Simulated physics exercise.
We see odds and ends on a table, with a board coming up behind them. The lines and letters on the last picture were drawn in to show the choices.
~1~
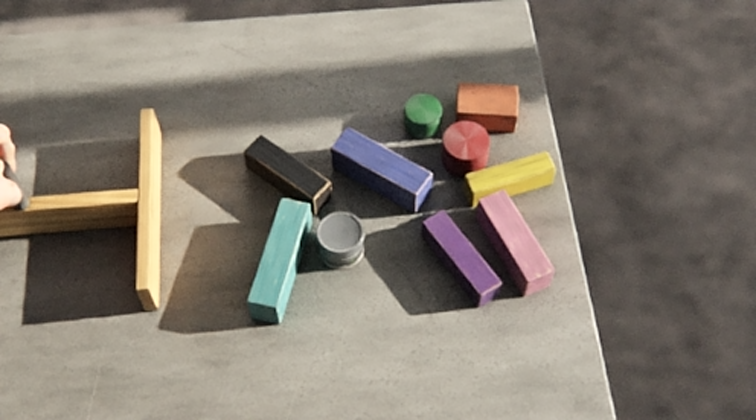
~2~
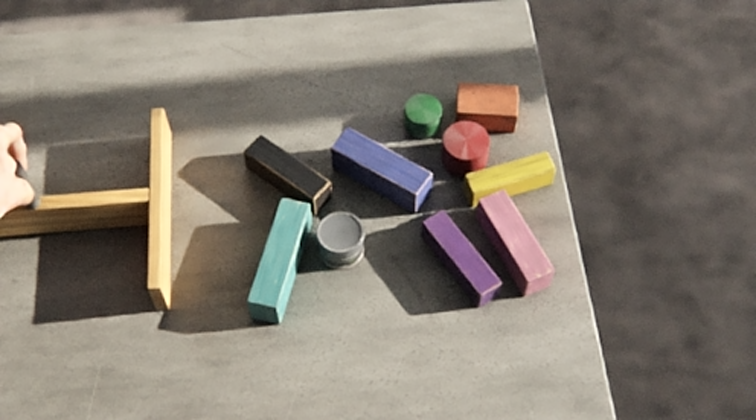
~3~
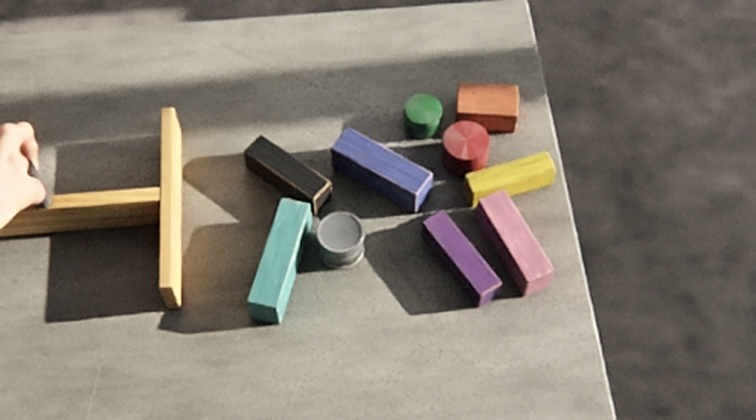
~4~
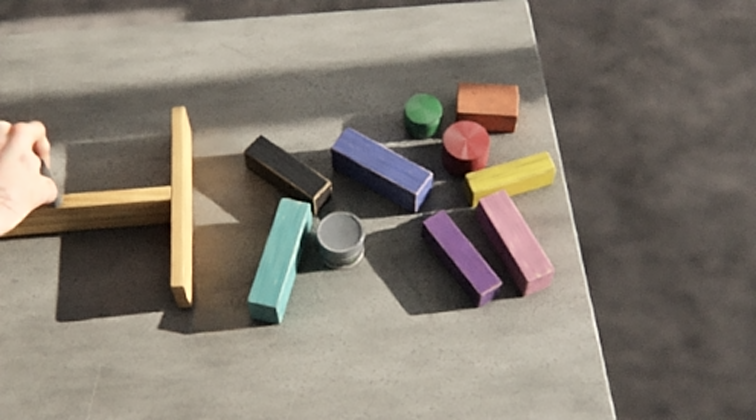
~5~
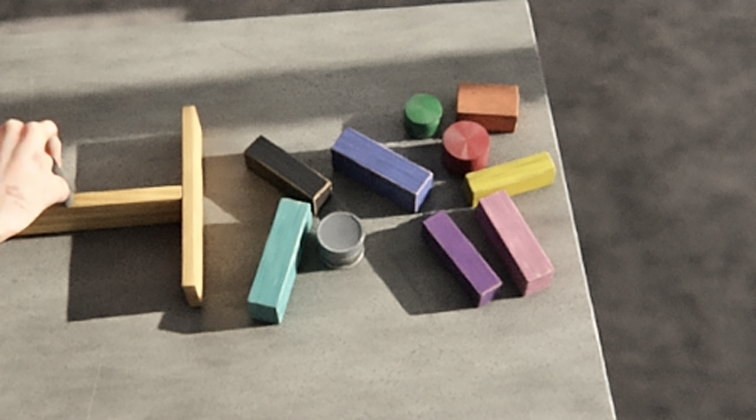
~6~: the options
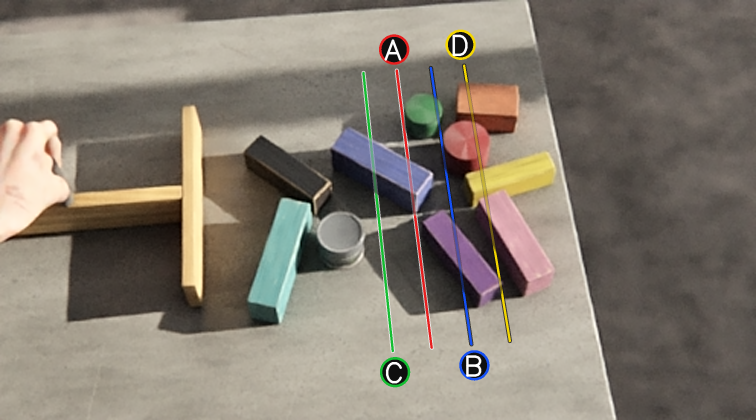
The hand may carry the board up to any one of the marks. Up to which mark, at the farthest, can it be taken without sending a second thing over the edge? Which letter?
Stop at B.
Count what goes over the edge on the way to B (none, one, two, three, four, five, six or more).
One.
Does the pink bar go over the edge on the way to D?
By then, yes.
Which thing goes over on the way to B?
The yellow stick goes over.
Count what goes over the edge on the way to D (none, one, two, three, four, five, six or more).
Three.
On the marked copy, A at (413, 199); B at (450, 196); C at (377, 201); D at (485, 193).
Following B. Soon after the start, board (282, 184); turquoise bar (310, 259); grey tin (348, 240).
Later, board (376, 176); yellow stick (515, 178); orange block (495, 106).
In the end, board (446, 171); yellow stick over the edge; pink bar (567, 249); one fallen.
As for the rest, A is within the limit but short; C is within the limit but short; D drops three.
